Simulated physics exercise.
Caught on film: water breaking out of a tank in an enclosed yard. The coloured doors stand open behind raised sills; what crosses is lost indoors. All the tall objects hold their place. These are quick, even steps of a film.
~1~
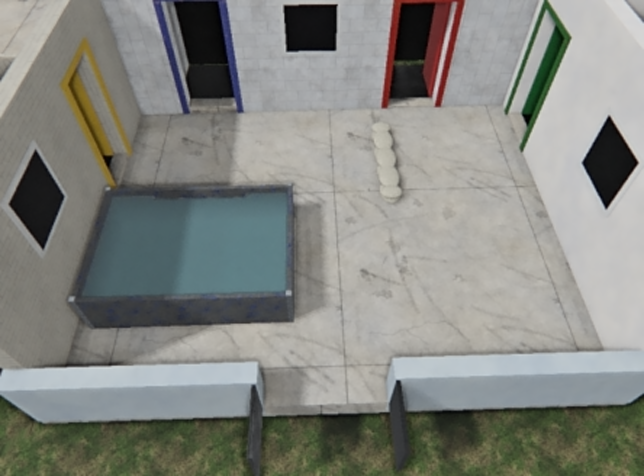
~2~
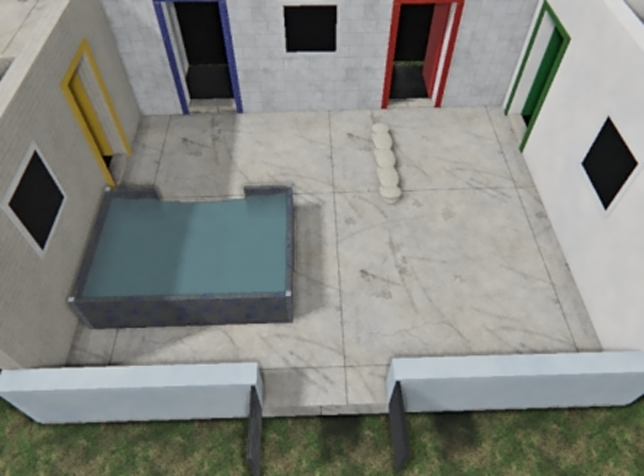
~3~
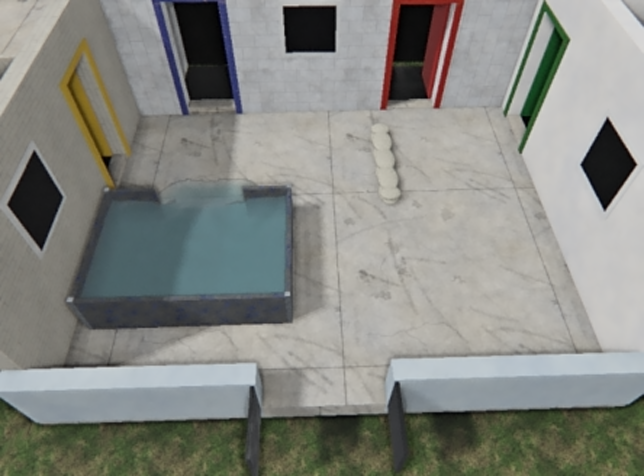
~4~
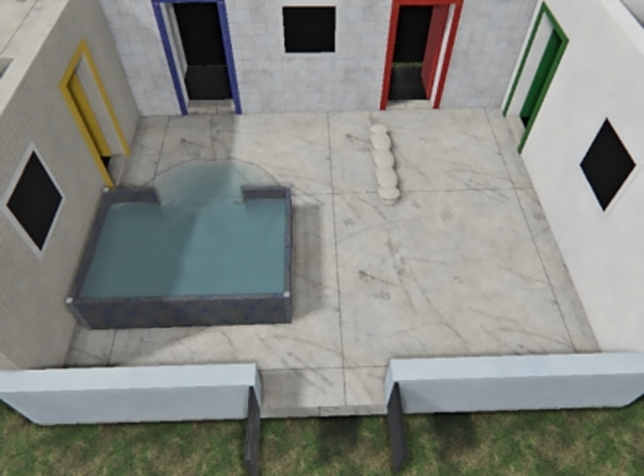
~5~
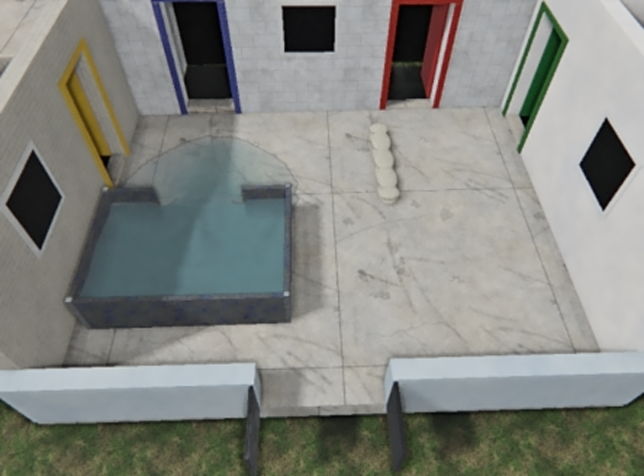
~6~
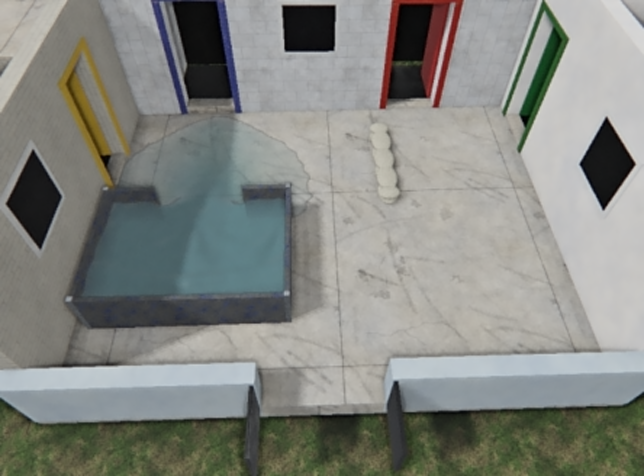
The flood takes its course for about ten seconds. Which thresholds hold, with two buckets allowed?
In the end: The green door lets in a lot; the yellow door lets in a lot; the red door lets in a lot; the blue door lets in a lot.
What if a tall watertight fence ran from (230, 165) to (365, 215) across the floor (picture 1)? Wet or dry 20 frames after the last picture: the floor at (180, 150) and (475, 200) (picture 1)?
As listed: Covered, clear.
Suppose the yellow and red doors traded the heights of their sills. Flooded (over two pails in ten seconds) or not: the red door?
In short: Red stays under.
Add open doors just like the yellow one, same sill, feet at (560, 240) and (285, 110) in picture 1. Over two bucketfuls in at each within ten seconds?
In that order: Takes less, goes over.
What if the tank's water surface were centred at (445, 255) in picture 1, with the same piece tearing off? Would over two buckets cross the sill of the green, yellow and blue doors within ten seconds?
My reading: The green door lets more in, the yellow door takes less, the blue door lets less in.
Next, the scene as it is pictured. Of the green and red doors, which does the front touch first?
The red one.
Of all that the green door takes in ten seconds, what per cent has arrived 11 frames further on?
Roughly 0 per cent.
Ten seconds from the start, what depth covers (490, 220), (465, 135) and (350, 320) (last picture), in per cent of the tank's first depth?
Roughly 4, 6 and 6 per cent, in turn.
A moment on, water covers 25 % of the floor; the green door not reached, the yellow door wet at the sill, nothing in, the red door not reached, the blue door over two buckets in.
Next, water covers 30 % of the floor; the green door not reached, the yellow door under two buckets in, the red door wet at the sill, nothing in, the blue door far over two buckets in.
Then, water covers 40 % of the floor; the green door under two buckets in, the yellow door over two buckets in, the red door under two buckets in, the blue door far over two buckets in.
Later, water covers 70 % of the floor; the green door over two buckets in, the yellow door far over two buckets in, the red door over two buckets in, the blue door far over two buckets in.
In the end, water covers 95 % of the floor; the green door over two buckets in, the yellow door far over two buckets in, the red door over two buckets in, the blue door far over two buckets in.
